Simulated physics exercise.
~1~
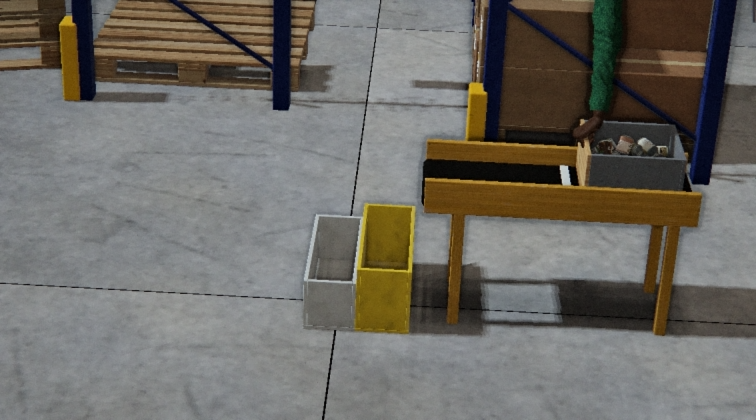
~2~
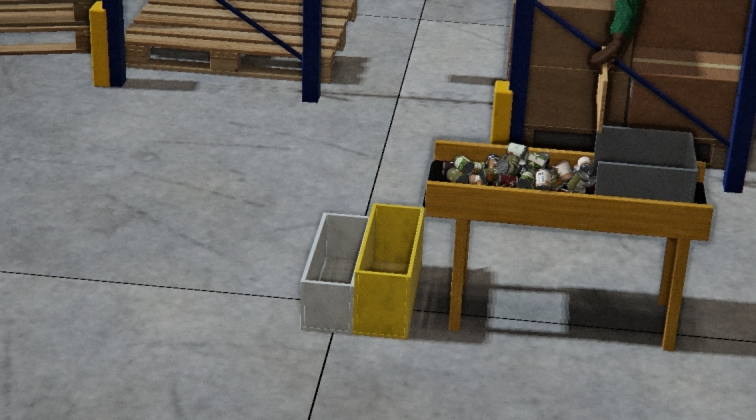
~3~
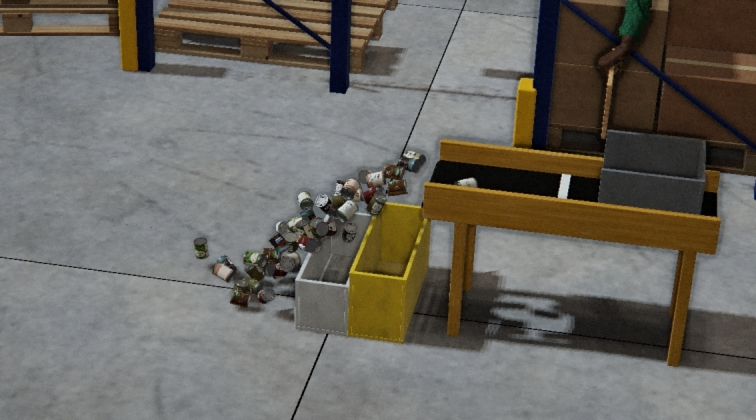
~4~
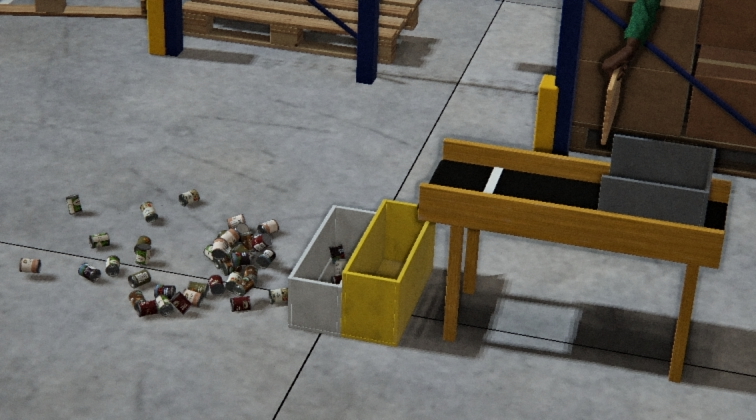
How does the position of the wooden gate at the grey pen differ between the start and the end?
At the start the gate stands down at the left end of the grey pen, closing it off. By the end it has been raised clear of the belt and hangs upright from the green-sleeved arm's hand.
